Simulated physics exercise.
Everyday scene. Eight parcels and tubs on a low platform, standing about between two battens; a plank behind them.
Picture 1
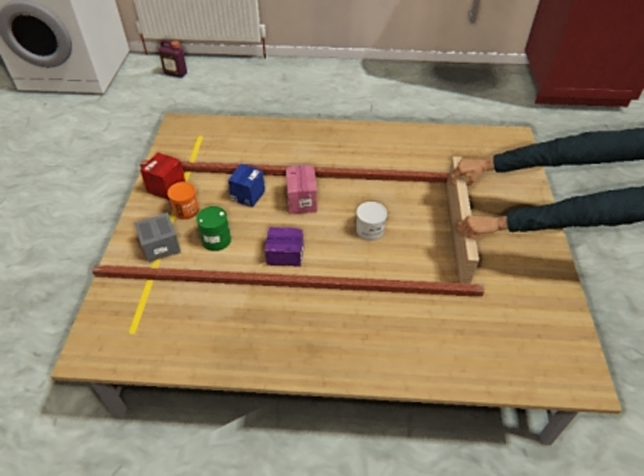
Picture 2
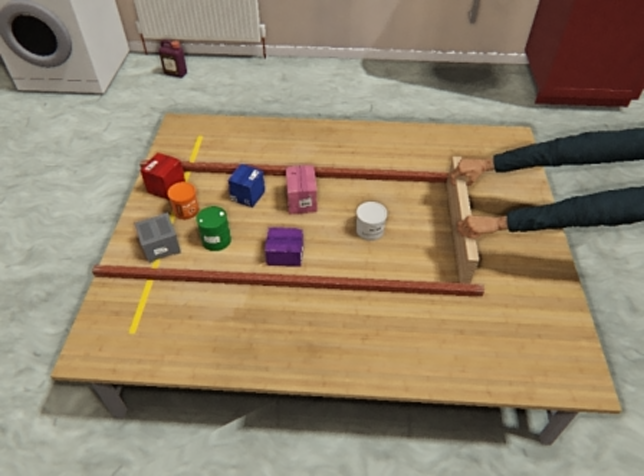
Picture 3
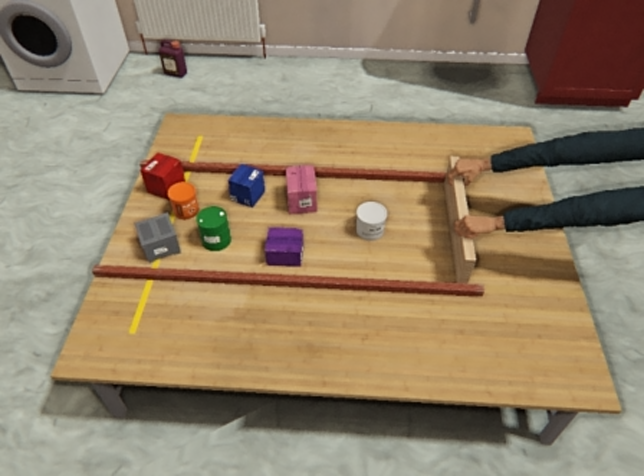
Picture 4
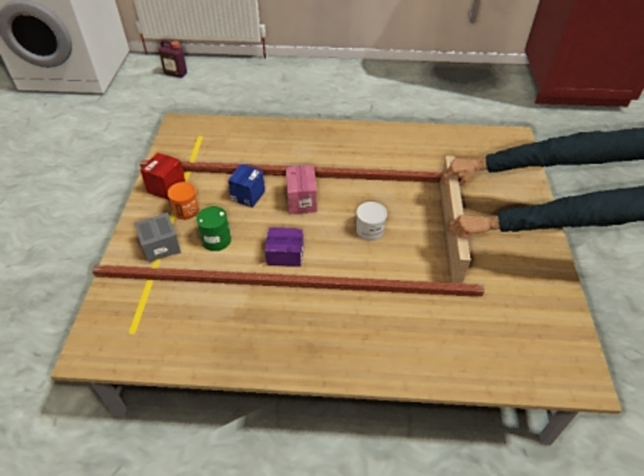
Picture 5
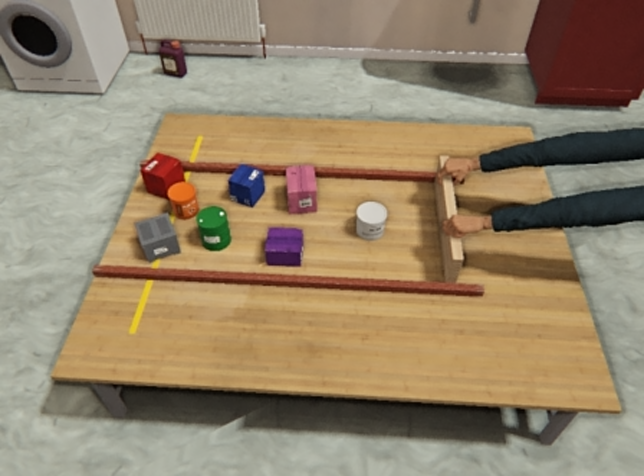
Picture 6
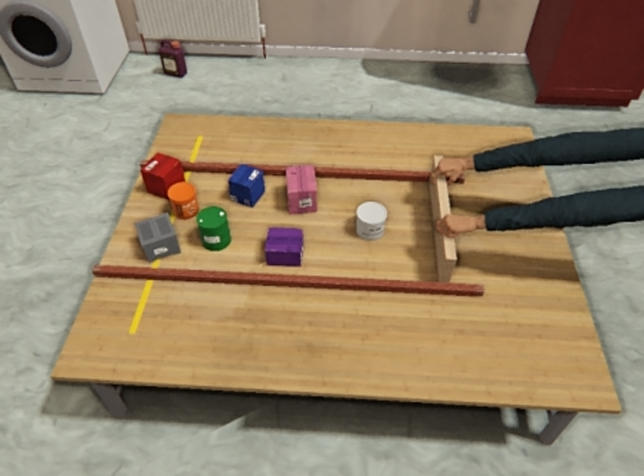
On a wooden table, two hands slide a plank slightly left toward eight still objects.
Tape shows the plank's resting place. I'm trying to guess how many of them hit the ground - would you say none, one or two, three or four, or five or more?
I reckon the ones pushed off reach one but not past two.
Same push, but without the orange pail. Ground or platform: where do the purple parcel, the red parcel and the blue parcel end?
Outcome: The purple parcel holds its spot, the red parcel goes off, the blue parcel holds its spot.
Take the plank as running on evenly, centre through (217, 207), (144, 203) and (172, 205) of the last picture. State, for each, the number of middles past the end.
Middles past end - pos 1: 0, pos 2: 5, pos 3: 1.
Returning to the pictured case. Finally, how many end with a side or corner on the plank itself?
That comes to 3.
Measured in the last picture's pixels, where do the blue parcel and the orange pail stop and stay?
You'll find the blue parcel at roughly (139, 181) and the orange pail at roughly (134, 202).
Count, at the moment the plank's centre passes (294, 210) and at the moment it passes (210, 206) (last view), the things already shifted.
Well, it's 3 at the first one and 8 at the second.
Soon after, none off yet; red parcel at rest near (164, 176); grey tote at rest near (158, 238); orange pail at rest near (184, 201).
In the end, the number that fall off is one or two; gone, red parcel.
